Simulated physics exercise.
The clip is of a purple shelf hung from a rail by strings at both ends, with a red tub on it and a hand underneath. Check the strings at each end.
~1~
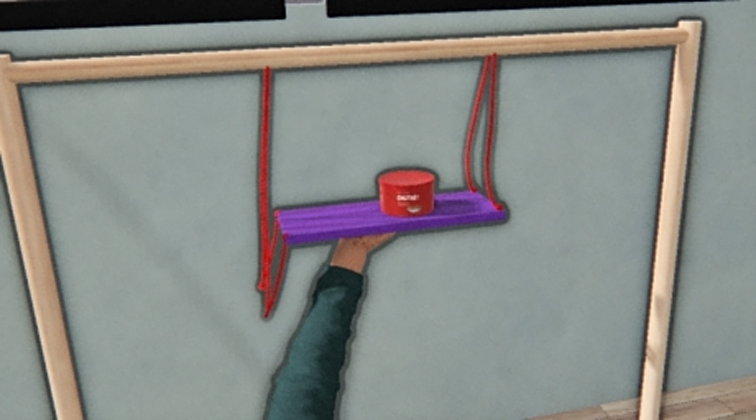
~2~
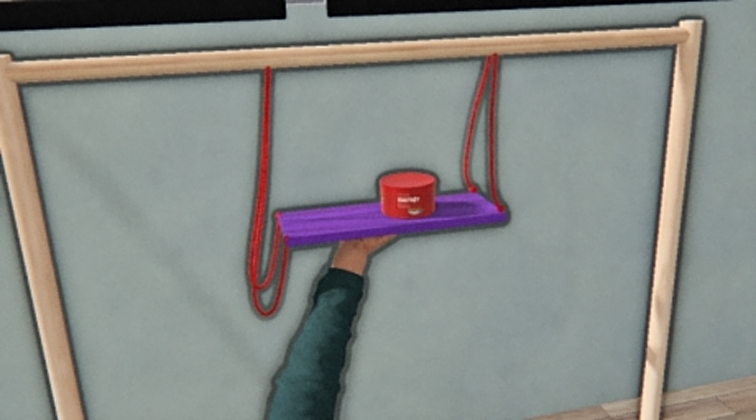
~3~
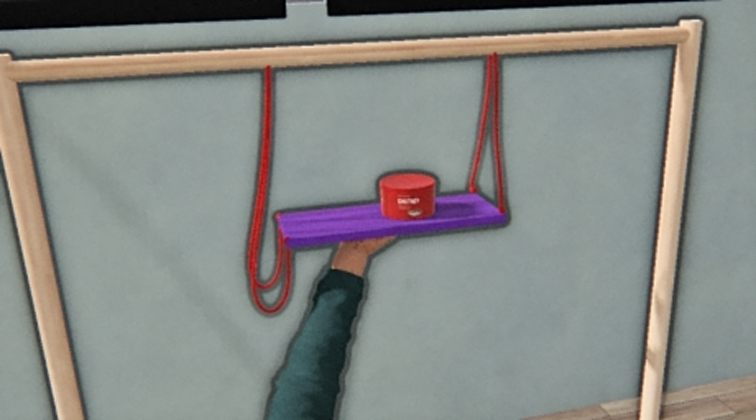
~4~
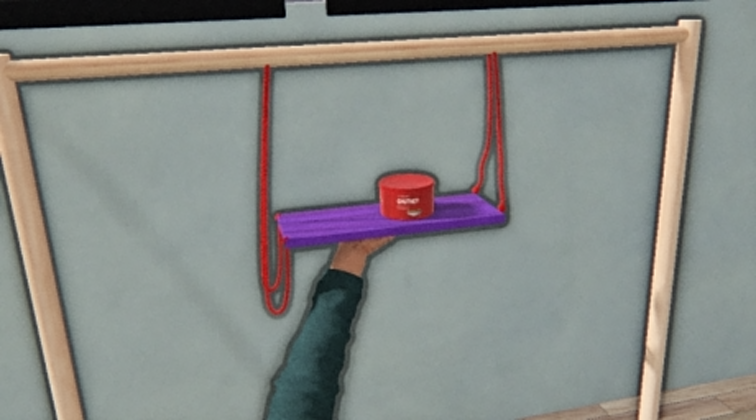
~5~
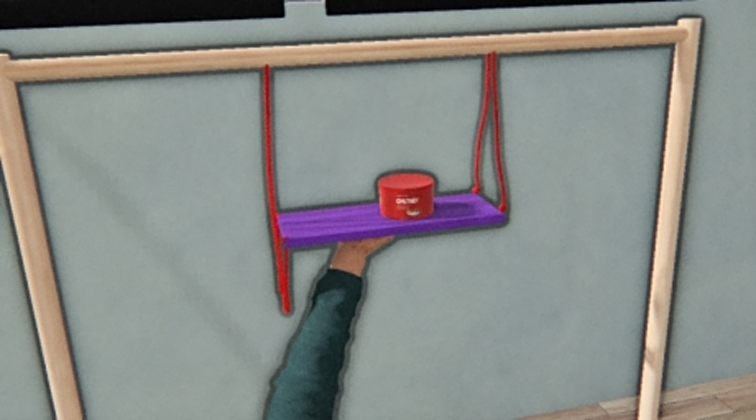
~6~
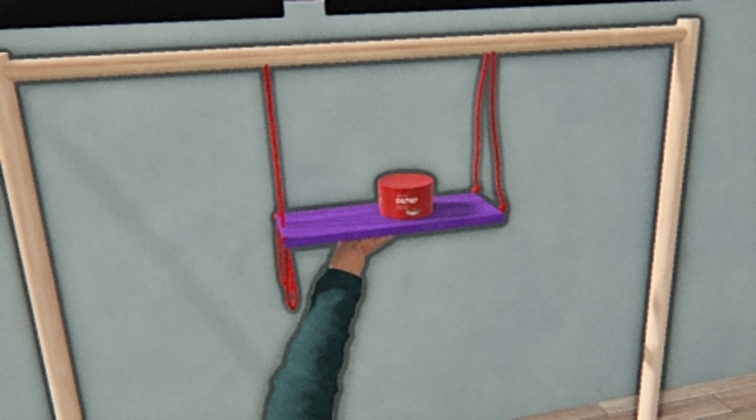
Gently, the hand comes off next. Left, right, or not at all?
It heads off left.
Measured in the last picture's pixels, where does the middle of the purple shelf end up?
It finishes with its middle at about (431, 283) in the last view.
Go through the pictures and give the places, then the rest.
Red tub (407, 193); purple shelf (400, 227), in the first frame.
Red tub (408, 196), in the second frame.
Red tub (408, 197), in the third frame.
Red tub (407, 197); purple shelf (400, 231), in the fourth frame.
Red tub (407, 197), in the fifth frame.
Red tub (406, 197); purple shelf (398, 231); left strings slack, hanging in a loop; right strings almost straight, in the sixth frame.
Then, 0.80 s past the final frame, board tipped 47° down to the left; tub on the floor.
Then, 1.42 s past the final frame, board tipped 45° down to the left; tub on the floor.
When it is over, board tipped 47° down to the left; tub on the floor. The red tub drops leftwards.
